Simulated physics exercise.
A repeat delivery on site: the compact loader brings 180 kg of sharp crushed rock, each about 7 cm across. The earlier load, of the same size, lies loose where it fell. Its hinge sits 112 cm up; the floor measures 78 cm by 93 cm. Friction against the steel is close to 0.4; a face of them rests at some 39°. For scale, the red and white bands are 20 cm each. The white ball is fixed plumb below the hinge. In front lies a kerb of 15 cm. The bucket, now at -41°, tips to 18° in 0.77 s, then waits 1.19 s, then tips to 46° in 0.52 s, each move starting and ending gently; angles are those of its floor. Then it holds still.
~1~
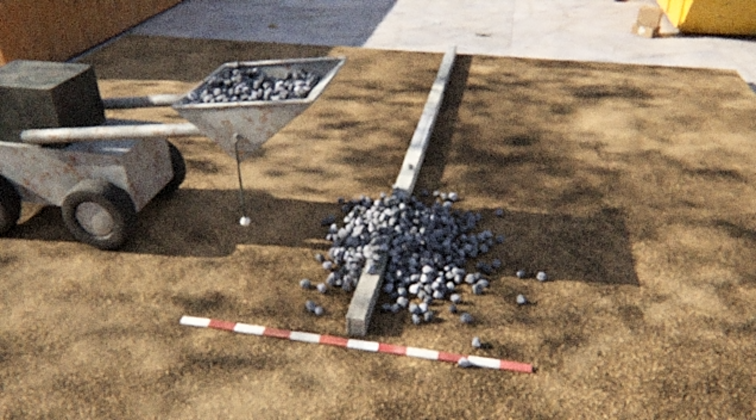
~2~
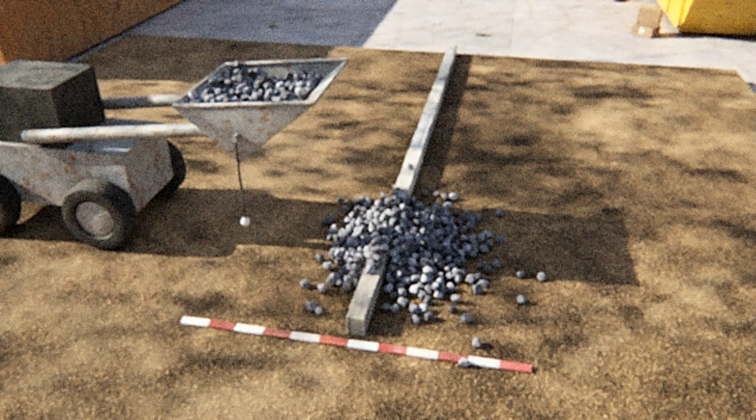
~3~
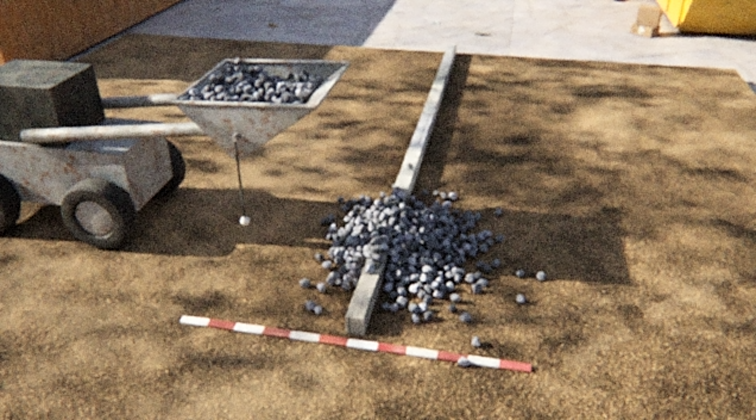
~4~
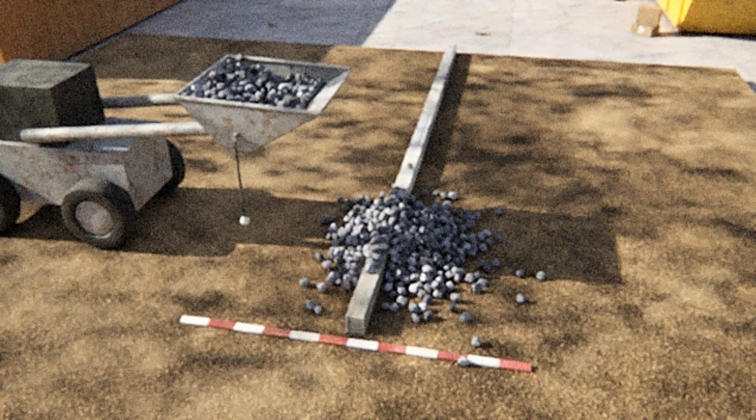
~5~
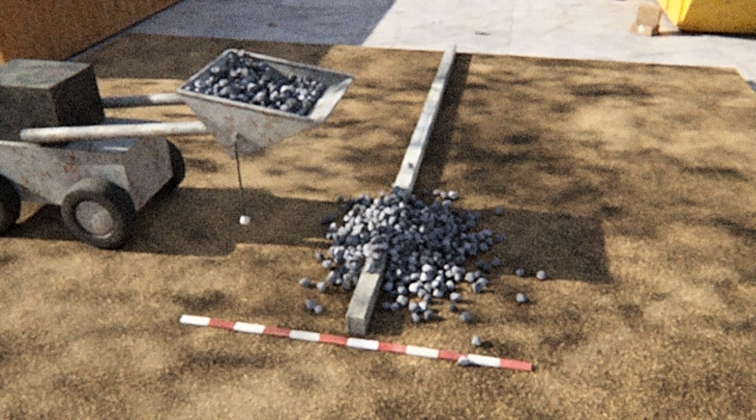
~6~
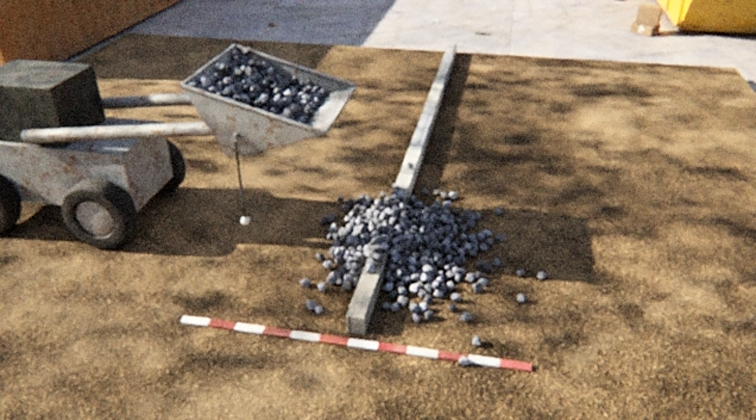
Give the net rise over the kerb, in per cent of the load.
About 3 per cent.
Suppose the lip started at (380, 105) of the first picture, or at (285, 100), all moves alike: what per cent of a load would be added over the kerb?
First some 70, then 0 per cent.
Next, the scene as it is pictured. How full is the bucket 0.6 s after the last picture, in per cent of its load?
Roughly 100 per cent is still inside.
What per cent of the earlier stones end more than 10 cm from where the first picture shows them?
Roughly 0 per cent of them.
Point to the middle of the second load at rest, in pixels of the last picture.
Near (344, 230).
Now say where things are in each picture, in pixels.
Lip at (314, 101), floor tilted -41°, highest stones at (246, 78). The earlier load is highest near (382, 230), 24 cm above ground level, 39 % on this side of the kerb, 61 % over the kerb, in the first picture.
Lip at (315, 103), floor tilted -40°, highest stones at (246, 78), in the second picture.
Lip at (317, 107), floor tilted -37°, highest stones at (236, 73), in the third picture.
Lip at (320, 114), floor tilted -32°, highest stones at (234, 71), in the fourth picture.
Lip at (323, 123), floor tilted -26°, highest stones at (235, 67), in the fifth picture.
The bucket is at -19°, its lip at (326, 134); the top of the load is at (236, 63), in the sixth picture.
Then, 0.3 s after the last picture the floor is at 9°; in per cent of one load, 100 in the bucket, 39 on this side of the kerb, 61 over the kerb; the foremost stones are at (506, 257).
Then, 0.6 s after the last picture the floor is at 18°; in per cent of one load, 100 in the bucket, 39 on this side of the kerb, 61 over the kerb; the foremost stones are at (506, 257).
Then, 2.6 s after the last picture the floor is at 46°; in per cent of one load, 0 in the bucket, 137 on this side of the kerb, 63 over the kerb; the foremost stones are at (507, 255).
Then, 5.1 s after the last picture the floor is at 46°; in per cent of one load, 0 in the bucket, 137 on this side of the kerb, 63 over the kerb; the foremost stones are at (507, 255). Net gain over the kerb, 3.
